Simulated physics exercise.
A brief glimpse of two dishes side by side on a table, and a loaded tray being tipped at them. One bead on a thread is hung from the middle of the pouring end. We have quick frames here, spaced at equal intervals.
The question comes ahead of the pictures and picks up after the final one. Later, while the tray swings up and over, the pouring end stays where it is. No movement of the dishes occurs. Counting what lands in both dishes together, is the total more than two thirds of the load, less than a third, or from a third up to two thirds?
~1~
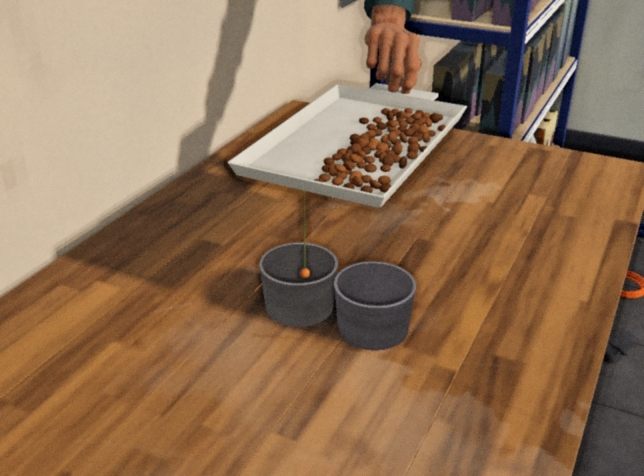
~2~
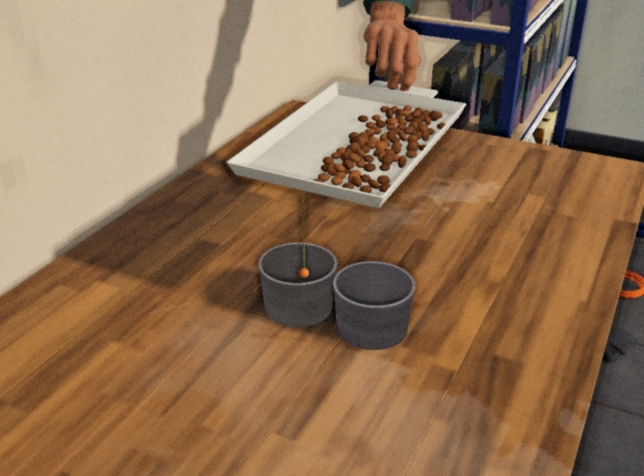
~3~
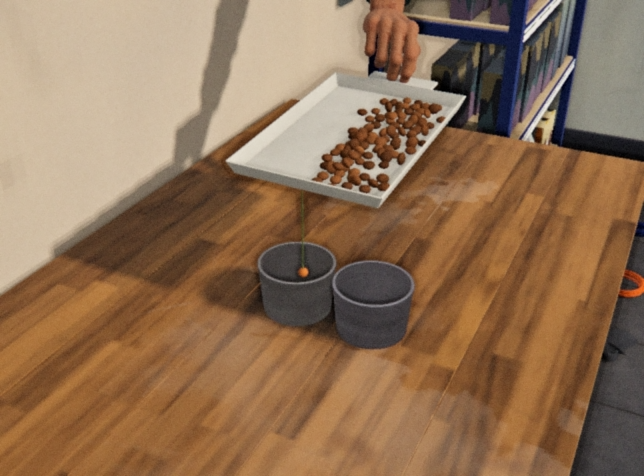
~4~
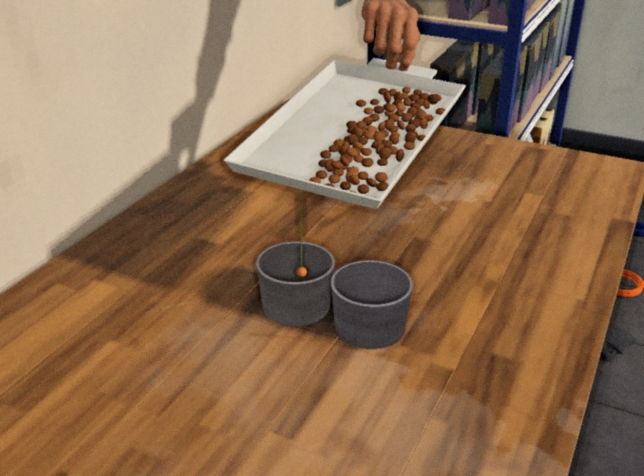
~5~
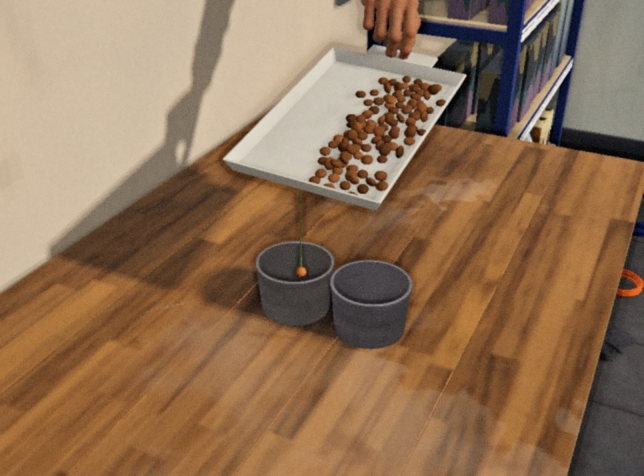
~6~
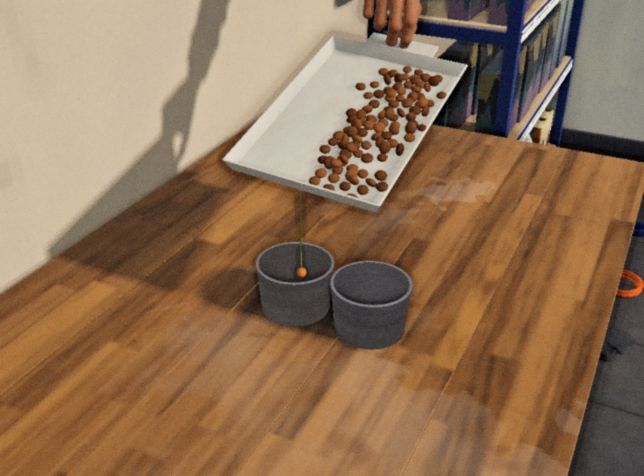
What lands in the dishes falls short of a third of the load.
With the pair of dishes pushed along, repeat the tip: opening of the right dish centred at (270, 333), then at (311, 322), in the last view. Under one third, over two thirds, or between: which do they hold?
Run 1 - less than a third; run 2 - in the middle band.
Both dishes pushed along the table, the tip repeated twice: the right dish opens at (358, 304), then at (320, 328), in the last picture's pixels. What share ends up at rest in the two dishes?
You'd end up with around 70 per cent and then around 50 per cent.
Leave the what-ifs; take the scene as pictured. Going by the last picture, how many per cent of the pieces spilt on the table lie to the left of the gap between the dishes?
Left share: Some 30 per cent.
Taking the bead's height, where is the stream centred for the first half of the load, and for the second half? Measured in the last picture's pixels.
First near (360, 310), later near (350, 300).
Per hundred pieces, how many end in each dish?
For the left dish 0 per cent, for the right dish 0.
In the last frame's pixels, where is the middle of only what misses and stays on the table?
At about (354, 377).
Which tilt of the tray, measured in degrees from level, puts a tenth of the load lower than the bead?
Angle reached: About 70°.
Just after the last frame, tray tipped steeply; almost all on the tray; just a few in the air.
A moment on, tray tipped right over; just a few on the tray; the larger part outside both; about a tenth in the air.
Further on, tray tipped past a quarter turn; every one outside both.
When it is over, tray tipped past a quarter turn; not one in the right dish; not one in the left dish; every one outside both.
